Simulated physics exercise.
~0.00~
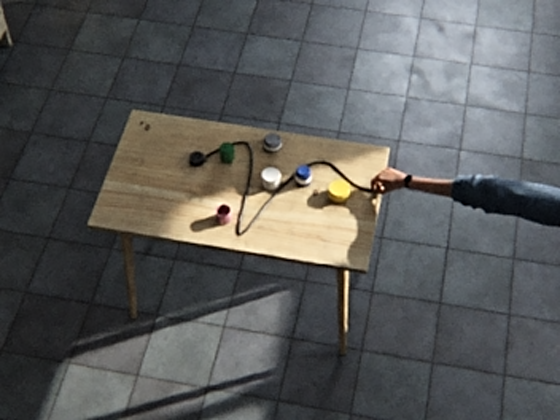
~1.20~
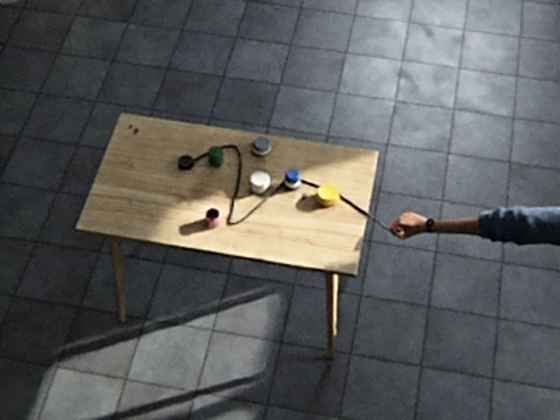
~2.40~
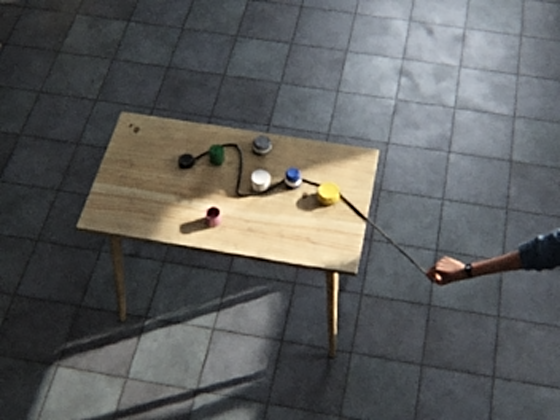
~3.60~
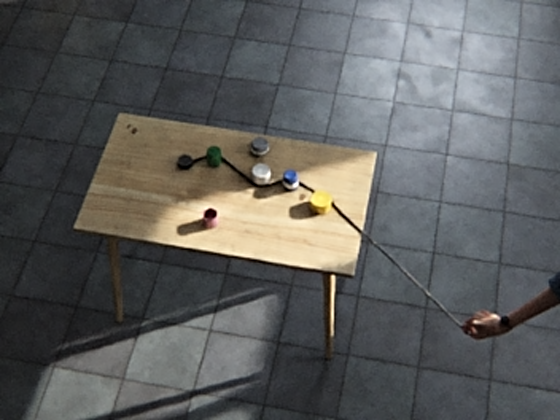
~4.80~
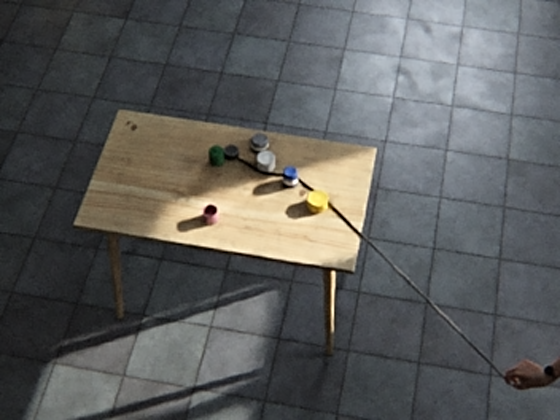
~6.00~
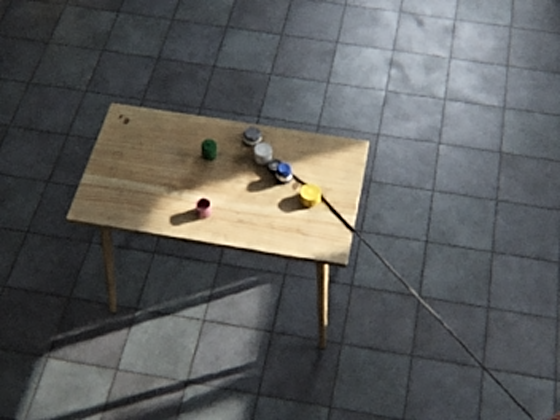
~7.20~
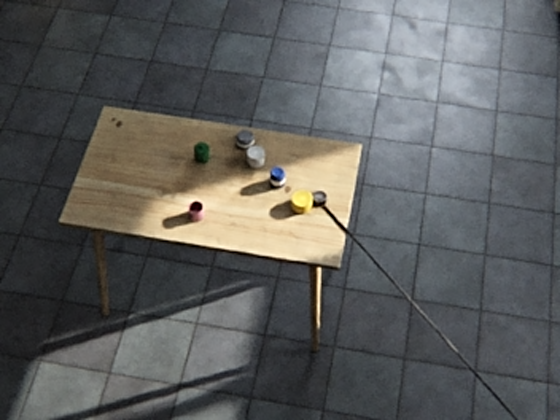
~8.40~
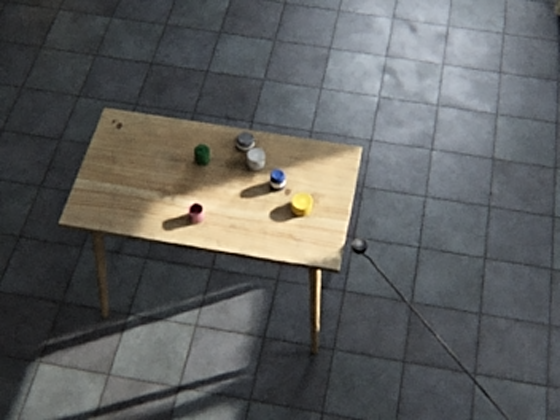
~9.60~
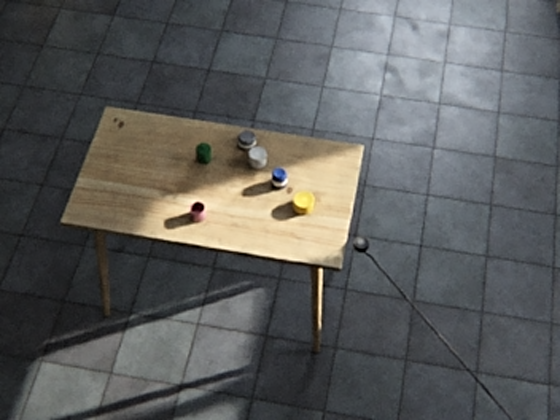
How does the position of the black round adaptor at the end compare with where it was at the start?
At the start it rests on the left half of the tabletop, beside the green pot. By the end it is off the table, just beyond the near right corner.
